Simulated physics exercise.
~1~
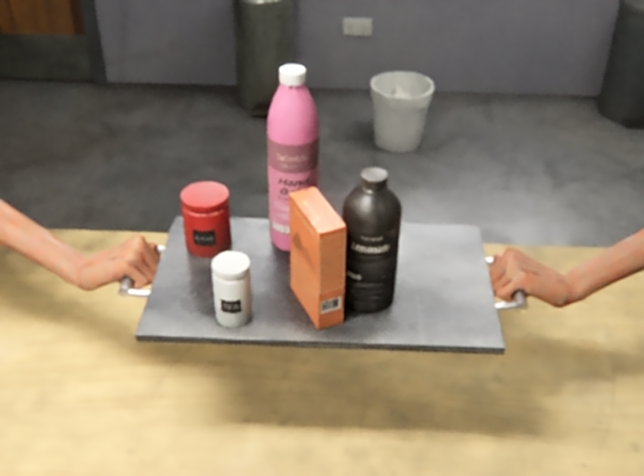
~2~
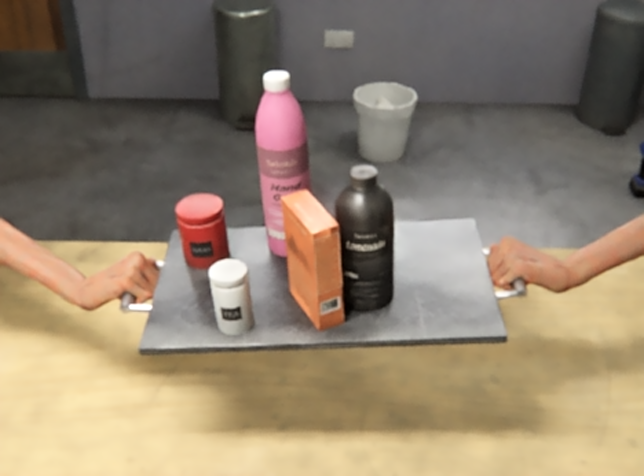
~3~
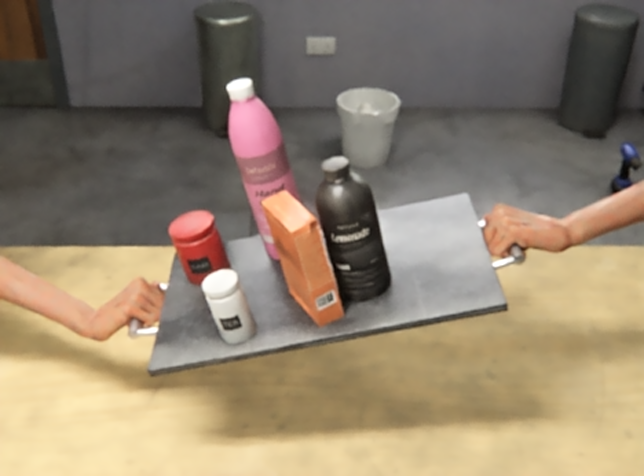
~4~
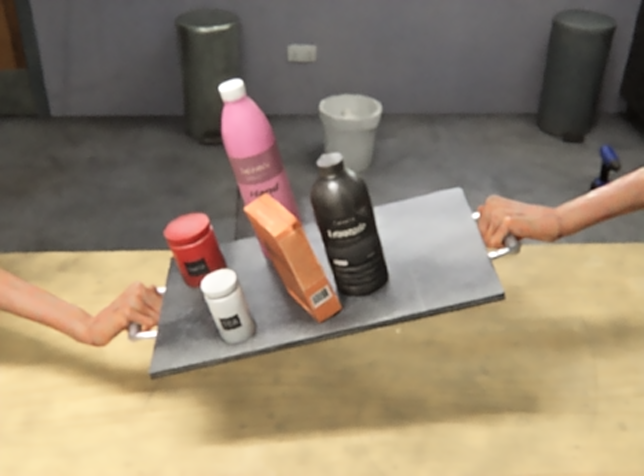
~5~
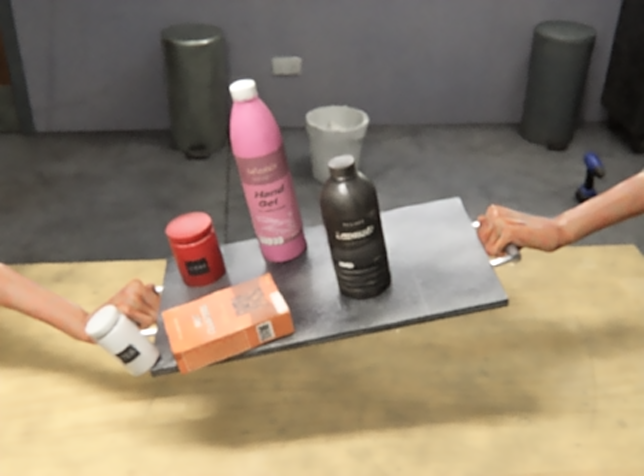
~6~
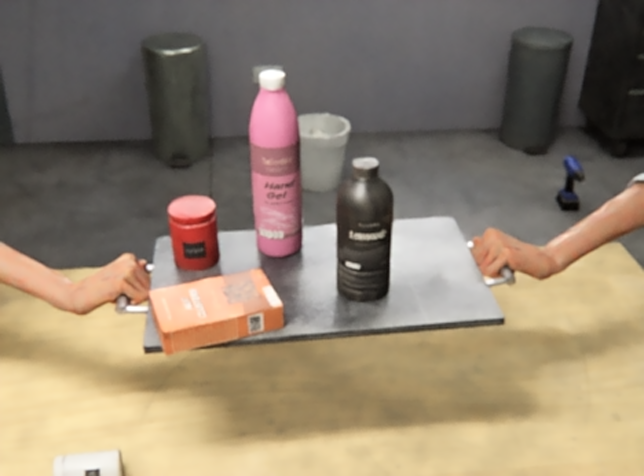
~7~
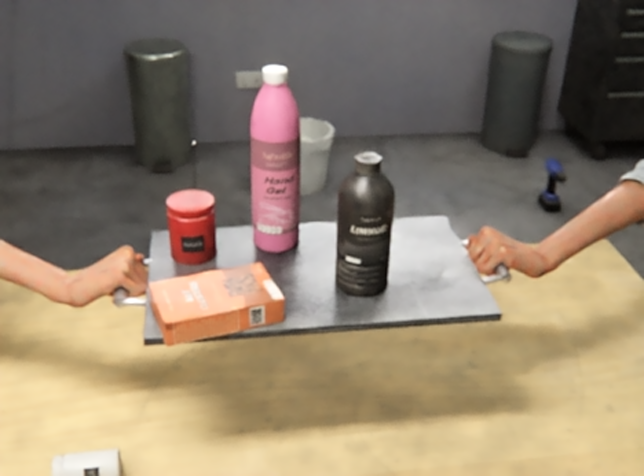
In a grey-walled room, two hands tilted a loaded tray down to the left until the orange packet toppled and the white shaker dropped off that side, then levelled it with the packet lying flat and the red jar and two bottles still standing.
